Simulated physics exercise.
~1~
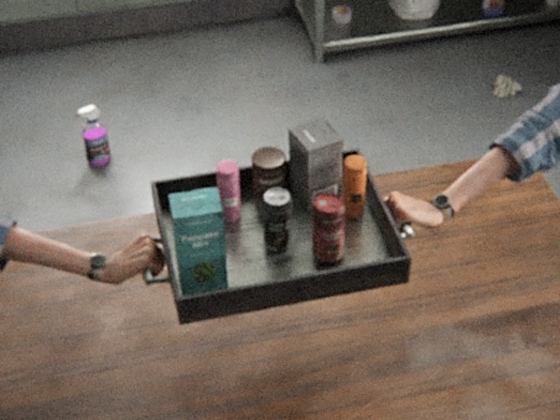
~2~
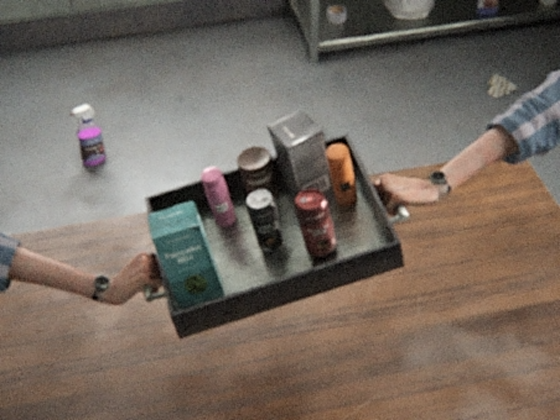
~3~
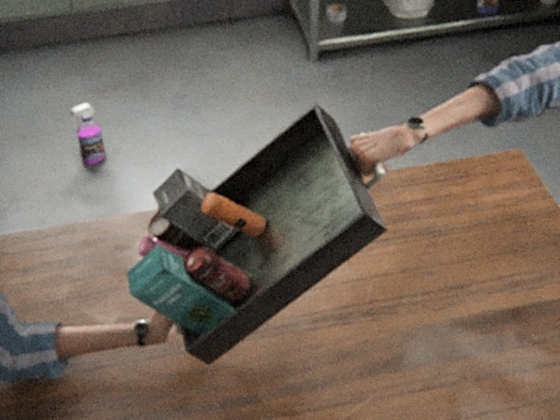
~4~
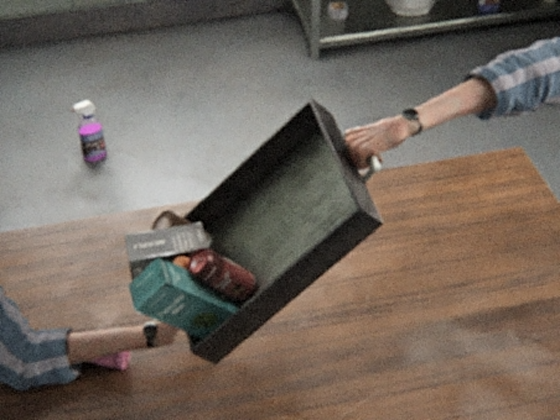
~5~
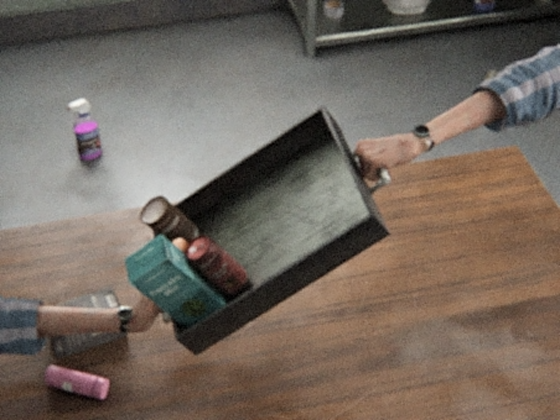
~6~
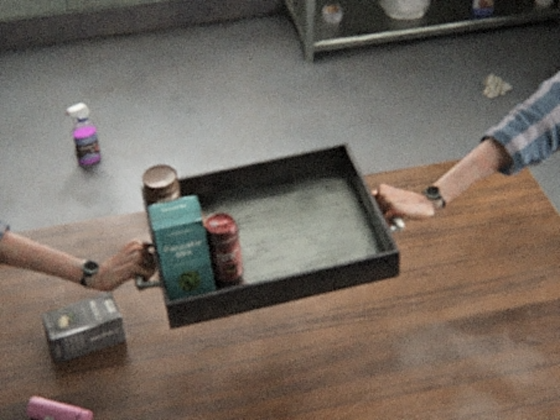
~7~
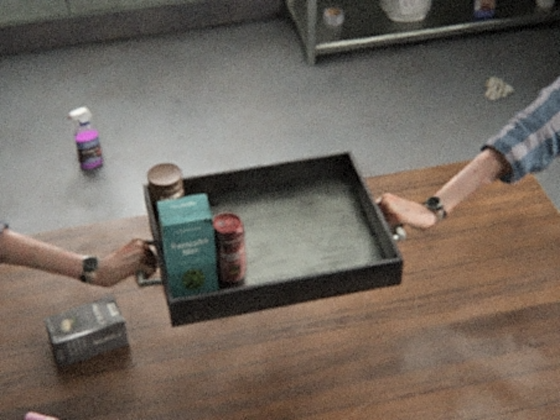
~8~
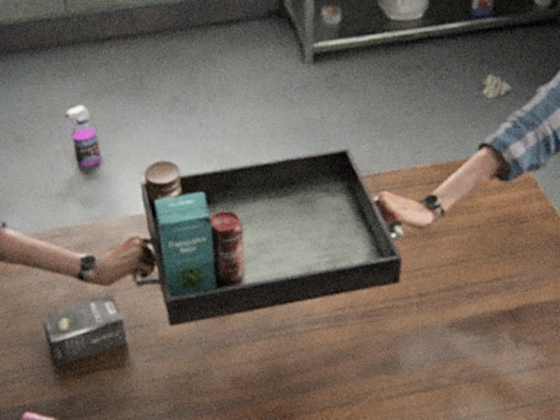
Two hands tipped a dark tray of cans, shakers and cartons steeply down to the left, sending everything sliding that way, and the pink shaker and grey carton fell onto the wooden table before the tray was levelled with the red can still inside.
